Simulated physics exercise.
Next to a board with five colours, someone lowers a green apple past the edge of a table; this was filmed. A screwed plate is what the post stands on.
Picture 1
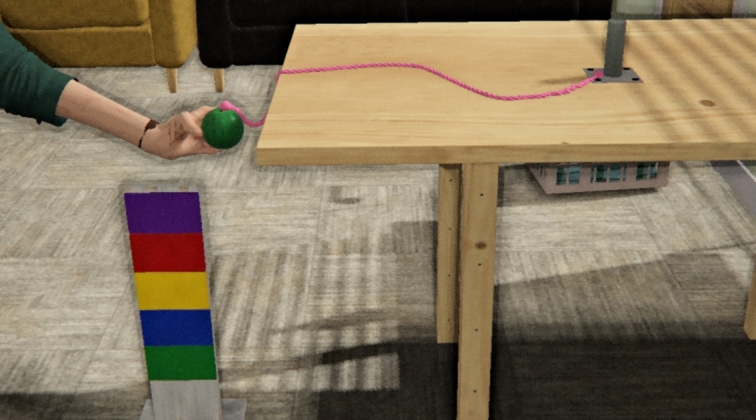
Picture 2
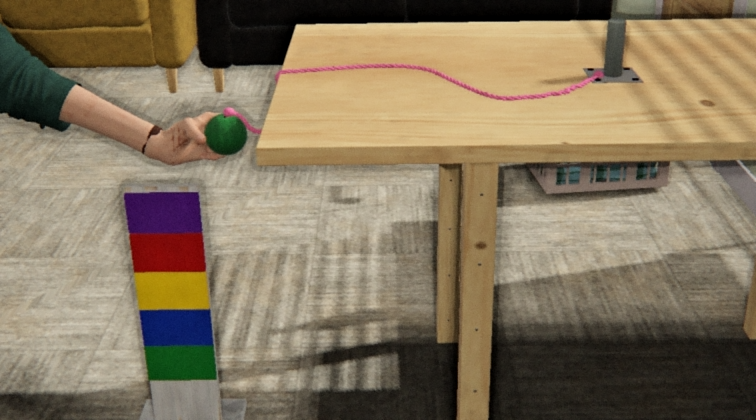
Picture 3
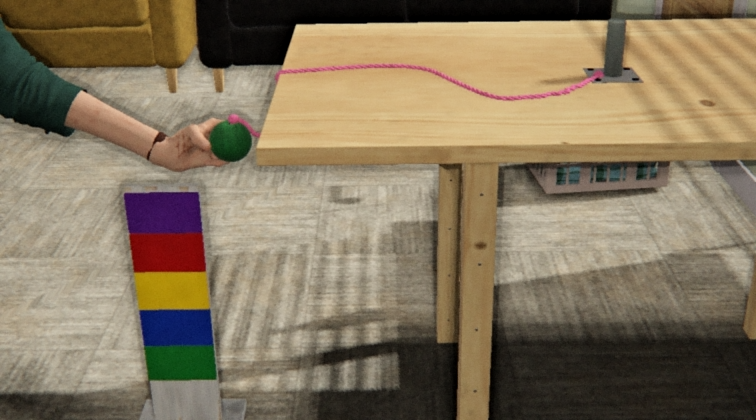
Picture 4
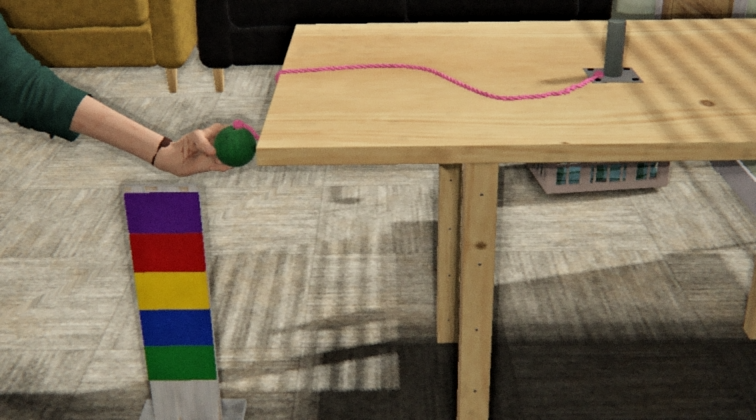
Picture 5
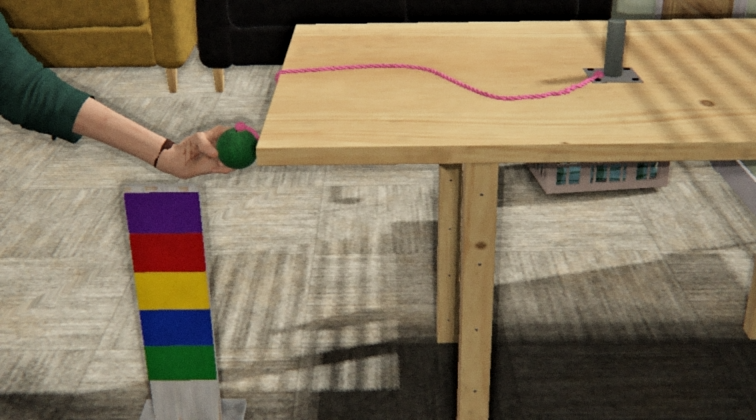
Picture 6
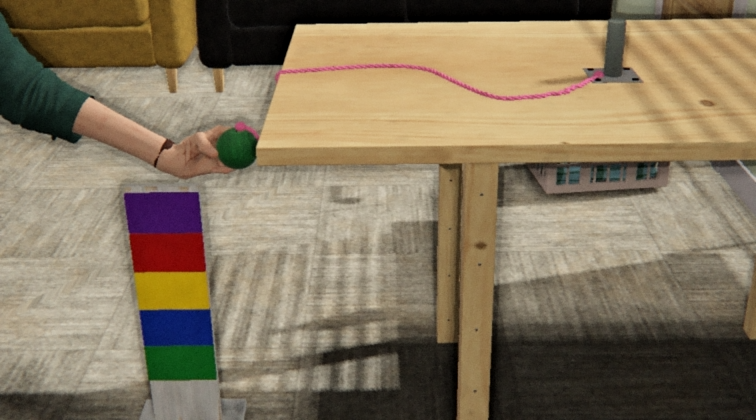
An arm in a dark green sleeve reaches in from the left, holding a green apple beside the edge of a pale wooden table, seen from a fixed, slightly raised view in a carpeted room. A pink cord winds across the tabletop to a grey post on a screwed plate, with a purple, red, yellow, blue and green striped board below the hand. The hand lowers the apple slightly rightward, then stays almost still.
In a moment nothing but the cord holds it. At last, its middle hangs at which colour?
At yellow.
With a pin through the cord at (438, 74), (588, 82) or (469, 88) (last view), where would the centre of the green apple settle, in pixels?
About (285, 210), (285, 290) and (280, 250).
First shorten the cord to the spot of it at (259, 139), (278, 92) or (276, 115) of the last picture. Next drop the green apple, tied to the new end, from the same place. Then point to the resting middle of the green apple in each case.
Approximate pixels, cut by cut: (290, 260); (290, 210); (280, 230).
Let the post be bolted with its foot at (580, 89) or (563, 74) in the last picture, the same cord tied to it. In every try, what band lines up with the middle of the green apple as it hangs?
Going case by case, it's blue and then blue.
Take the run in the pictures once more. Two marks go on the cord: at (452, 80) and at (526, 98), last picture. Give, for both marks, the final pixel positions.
First near (380, 83), second near (477, 79).
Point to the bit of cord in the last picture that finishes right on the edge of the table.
Around (373, 66).
Early on, apple near (267, 270); level with red.
Midway, apple near (293, 300); level with yellow.
Finally, apple near (287, 299); level with yellow. Its centre hangs level with the yellow band.
